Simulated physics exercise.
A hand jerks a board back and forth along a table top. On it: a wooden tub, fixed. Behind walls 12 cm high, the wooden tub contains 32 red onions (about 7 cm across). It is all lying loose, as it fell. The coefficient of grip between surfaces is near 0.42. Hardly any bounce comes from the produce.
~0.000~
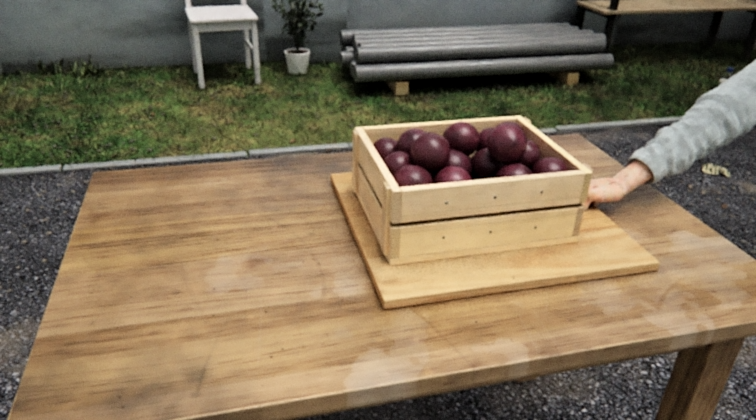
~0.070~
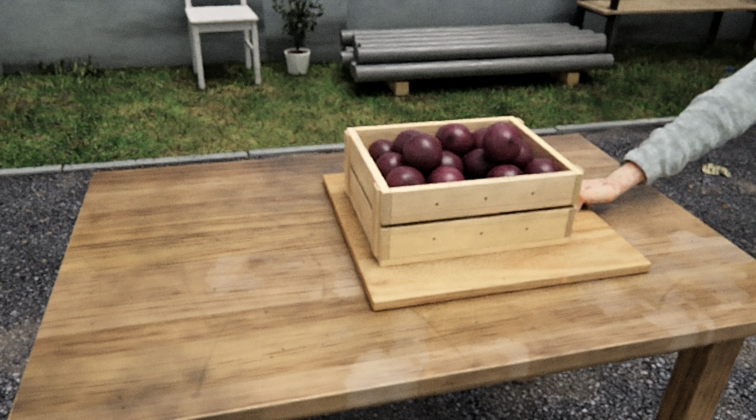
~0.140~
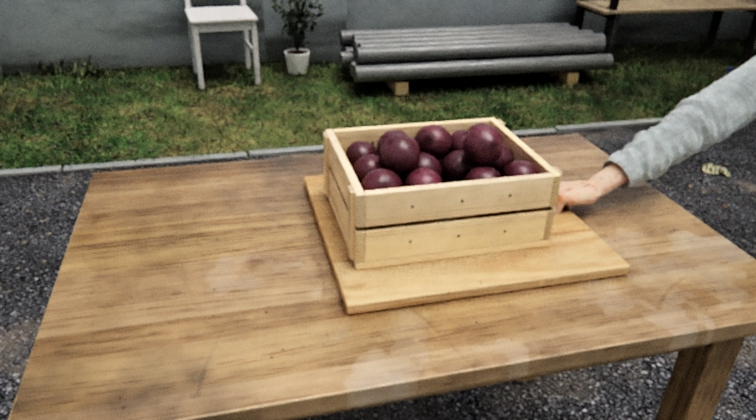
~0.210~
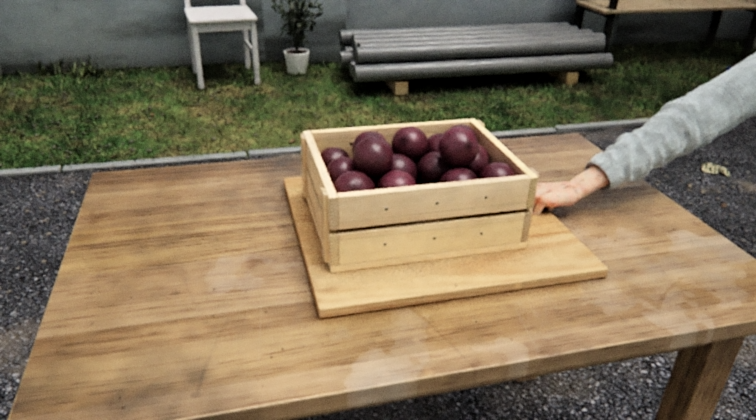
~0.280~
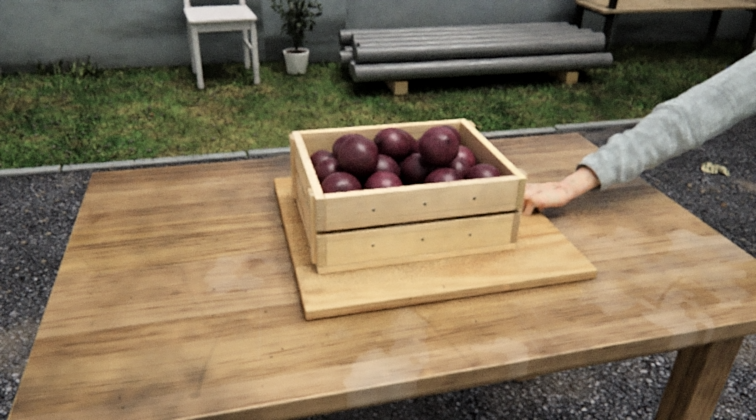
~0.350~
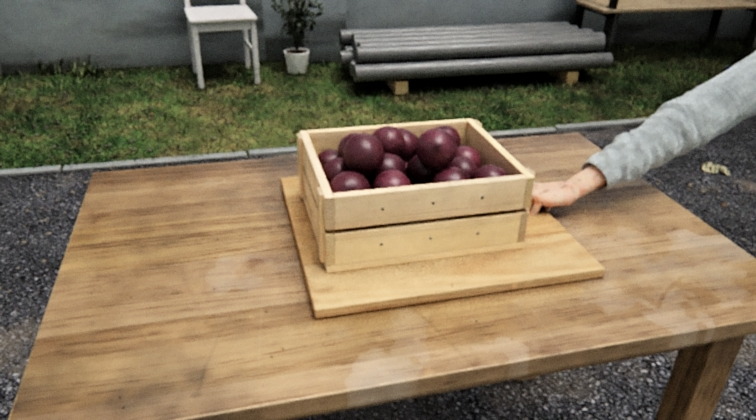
Hand sliding a board carrying a wooden crate of dark red onions leftward across a table, then slightly back right.
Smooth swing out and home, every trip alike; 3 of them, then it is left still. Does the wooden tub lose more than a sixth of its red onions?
Watching this, I'd say the escapes stay shy of a sixth.
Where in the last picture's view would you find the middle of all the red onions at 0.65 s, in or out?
Roughly (452, 175).
After 0.65 s, 0 of 32 out of the wooden tub.
After 1.03 s, 0 of 32 out of the wooden tub.
After 1.55 s, 0 of 32 out of the wooden tub.
Final count (at 2.23 s), 0 of 32 out of the wooden tub. Asked share, 0 of 32, 0 per cent.
